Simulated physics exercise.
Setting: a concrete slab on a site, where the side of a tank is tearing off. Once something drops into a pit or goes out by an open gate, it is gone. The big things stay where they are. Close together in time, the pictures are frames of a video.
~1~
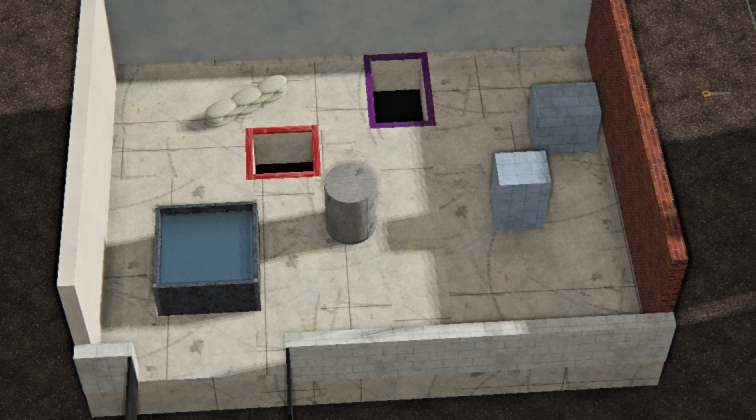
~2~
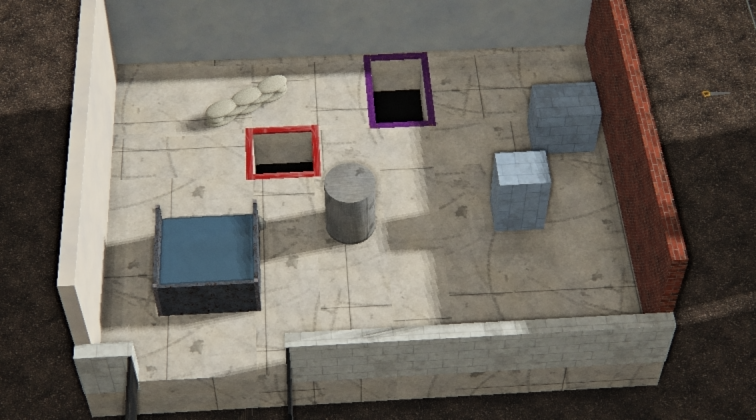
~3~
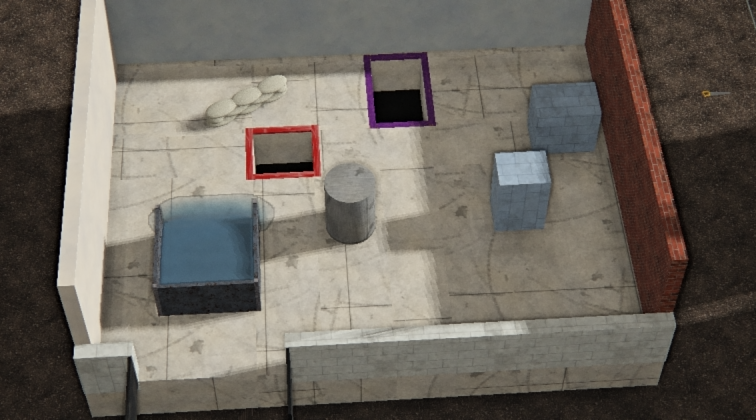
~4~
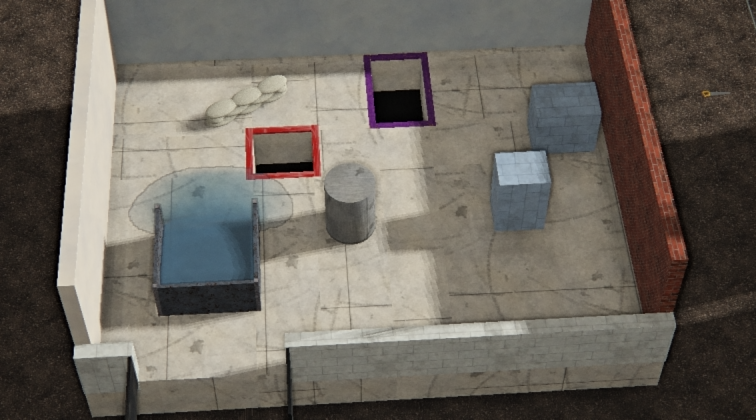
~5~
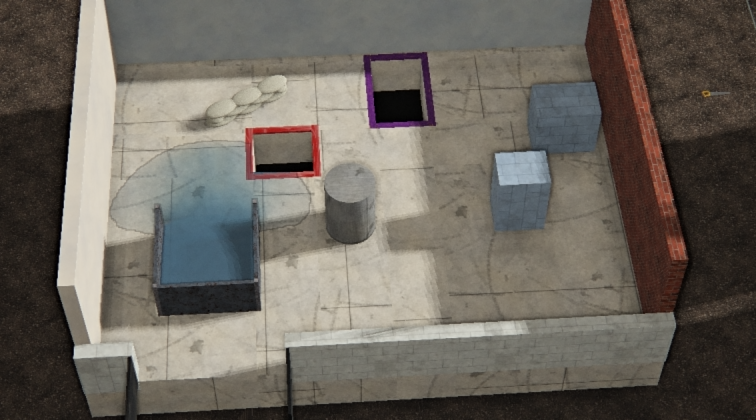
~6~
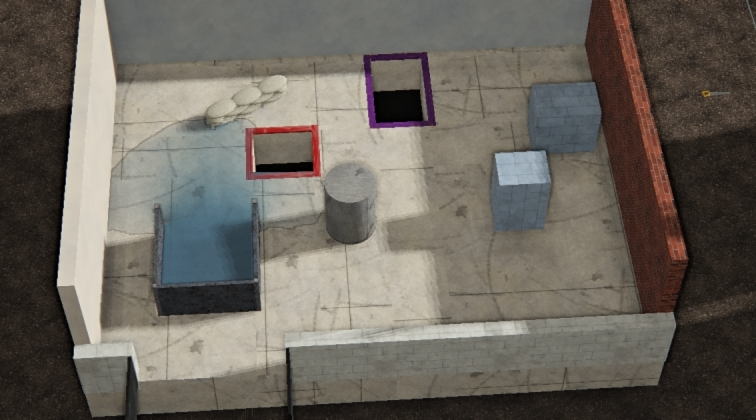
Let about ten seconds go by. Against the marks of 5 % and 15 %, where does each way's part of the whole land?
My prediction: The gate swallows below five per cent. The purple pit swallows beyond fifteen per cent. The red pit swallows beyond fifteen per cent.
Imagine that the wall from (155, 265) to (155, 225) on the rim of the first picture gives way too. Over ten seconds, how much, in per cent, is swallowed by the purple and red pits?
The purple pit takes 12 per cent and the red pit 6 per cent.
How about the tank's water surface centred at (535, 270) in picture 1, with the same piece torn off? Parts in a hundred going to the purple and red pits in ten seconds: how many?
Within ten seconds the purple pit collects 20 percent of the total and the red pit 14 percent.
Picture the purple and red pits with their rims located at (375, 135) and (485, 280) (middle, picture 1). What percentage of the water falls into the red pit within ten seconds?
Out of a hundred parts, 0 go to red.
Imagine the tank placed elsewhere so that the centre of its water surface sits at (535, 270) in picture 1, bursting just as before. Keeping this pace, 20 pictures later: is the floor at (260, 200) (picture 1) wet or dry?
Outcome at the given point: Spared.
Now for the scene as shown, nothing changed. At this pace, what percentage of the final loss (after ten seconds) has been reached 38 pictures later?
Log: Around 75 %, estimated.
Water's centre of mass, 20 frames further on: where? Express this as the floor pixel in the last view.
I'd place it roughly at (209, 144).
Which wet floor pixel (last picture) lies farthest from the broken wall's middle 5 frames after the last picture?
Somewhere close to (128, 71).
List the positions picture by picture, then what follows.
In the first frame, the tank at (206, 247) is whole and still.
In the second frame, the front is at a hidden place, out from the gap on the tank's far side.
In the third frame, the front is at (265, 207), out from the gap on the tank's far side.
In the fourth frame, water pours out on the tank's far side and has run to (265, 178).
In the fifth frame, the front is at (242, 146), out from the gap on the tank's far side.
In the sixth frame, the front is at (196, 121), out from the gap on the tank's far side.
A moment on, water covers 20 % of the floor; the gate 0 %, the purple pit 0 %, the red pit 8 %.
Next, water covers 25 % of the floor; the gate 0 %, the purple pit 1 %, the red pit 16 %.
Then, water covers 30 % of the floor; the gate 0 %, the purple pit 6 %, the red pit 23 %.
Later, water covers 30 % of the floor; the gate 0 %, the purple pit 18 %, the red pit 29 %.
In the end, water covers 35 % of the floor; the gate 0 %, the purple pit 26 %, the red pit 35 %.
